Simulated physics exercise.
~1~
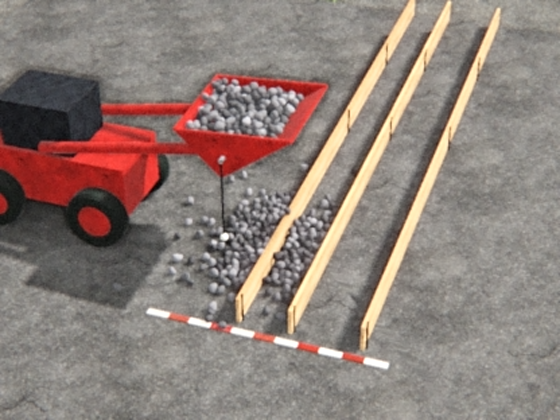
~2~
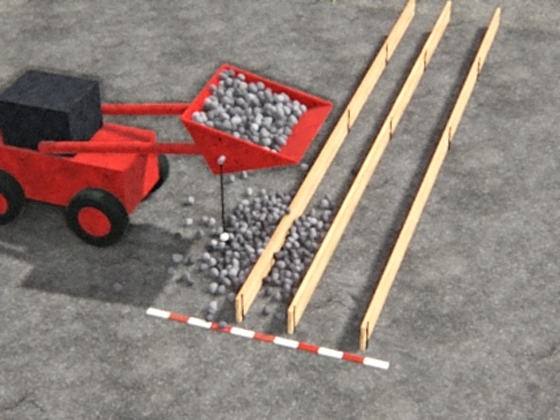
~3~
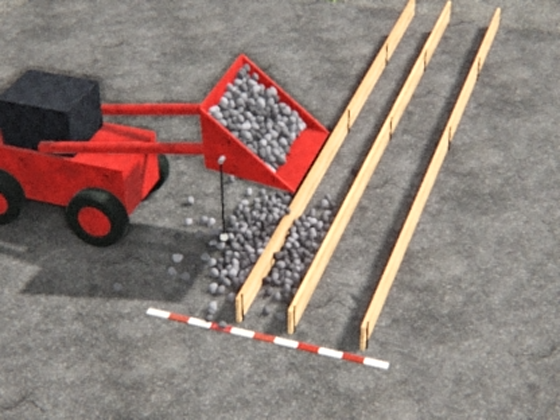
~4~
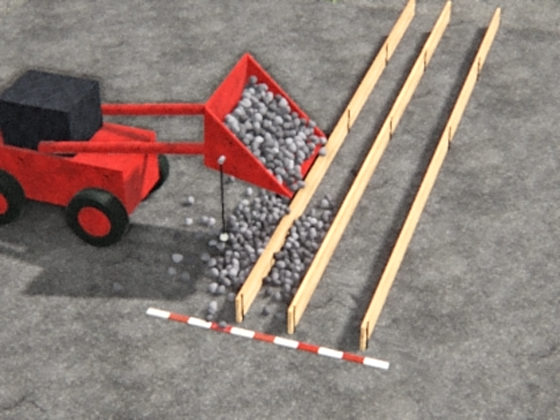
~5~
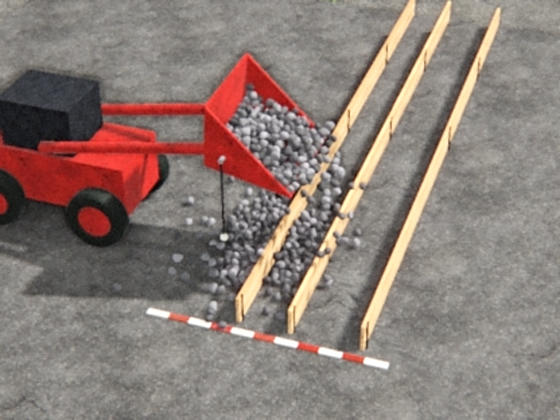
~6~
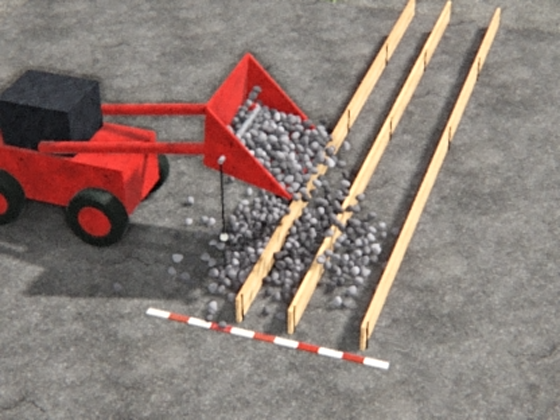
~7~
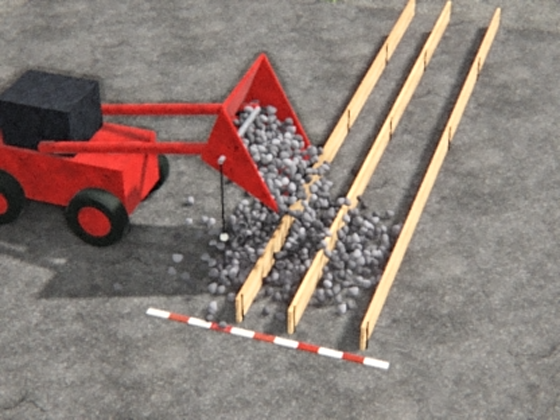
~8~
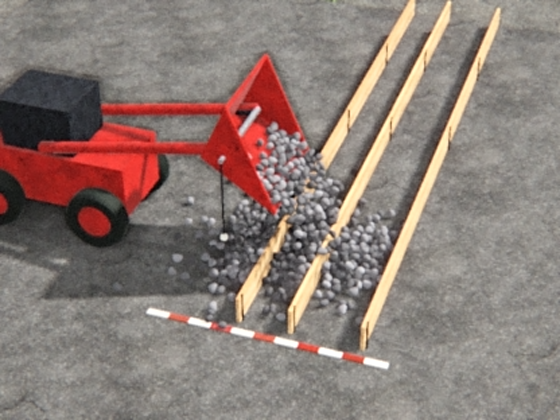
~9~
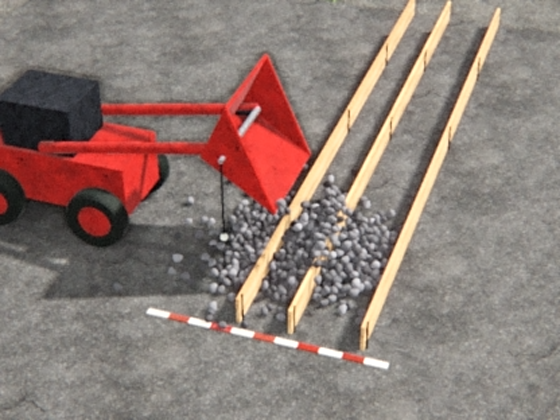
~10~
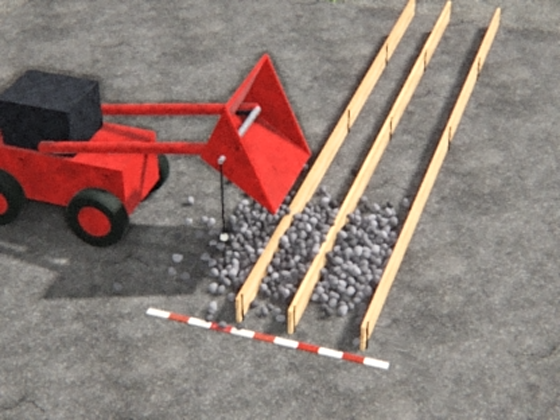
On rough grey ground, a red loader tipping its bucket in stages, grey stones spilling over wooden planks until the bucket is empty.
